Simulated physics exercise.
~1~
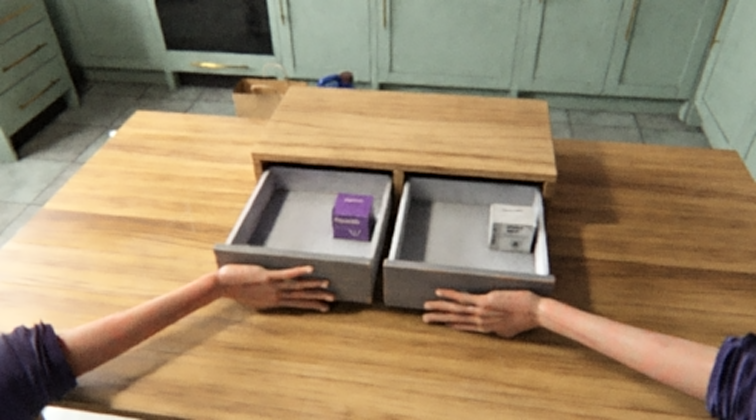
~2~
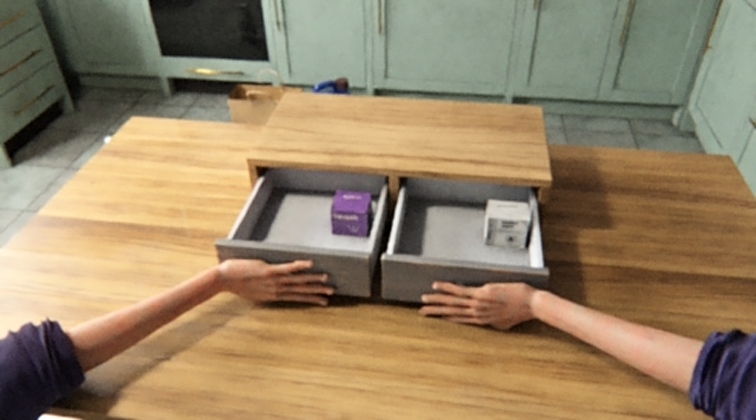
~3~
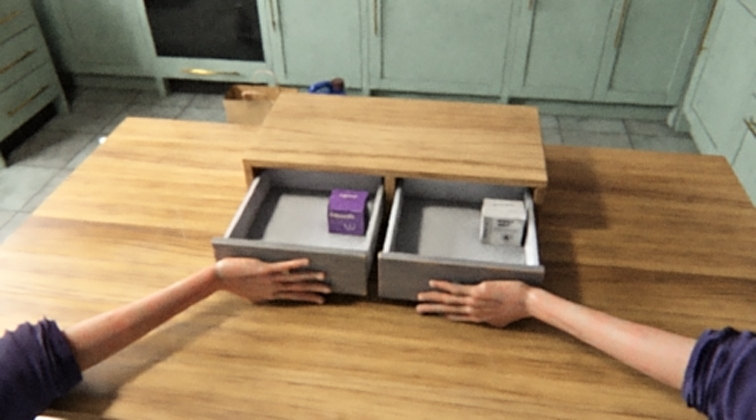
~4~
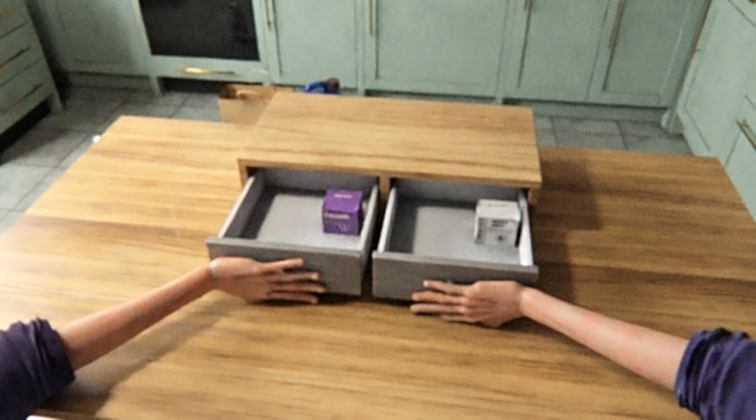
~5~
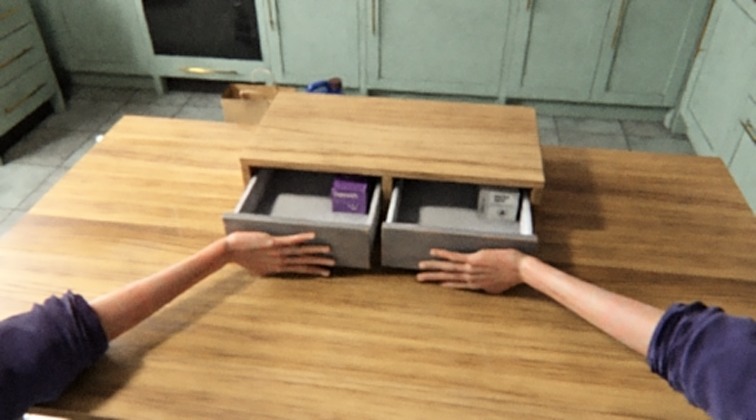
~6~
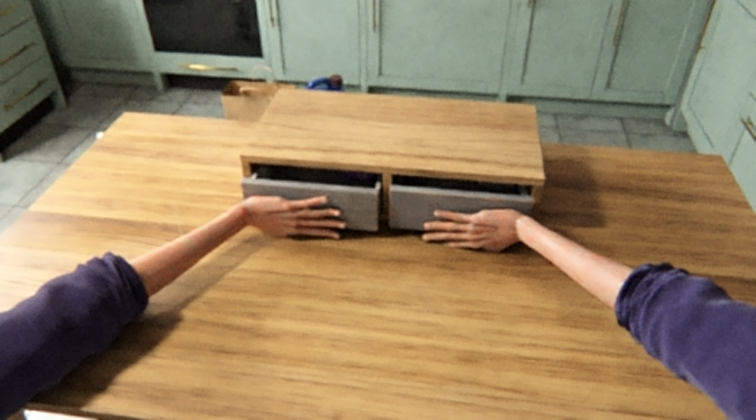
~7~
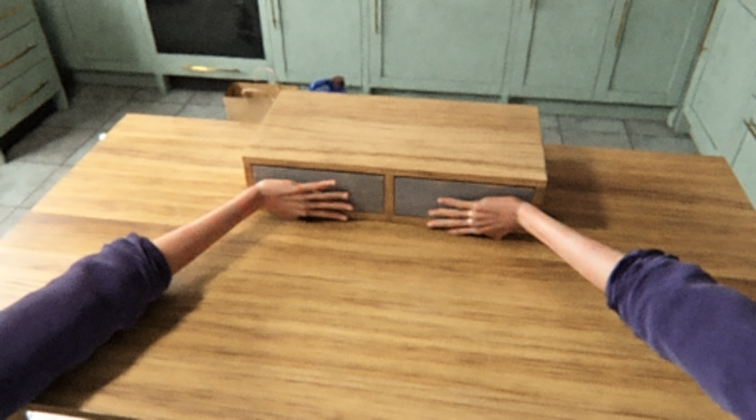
In the video, two hands rest against the fronts of two open drawers in a low wooden cabinet, the left holding a purple carton and the right a white one. The hands then push both drawers inwards together until they shut flush, hiding the cartons.
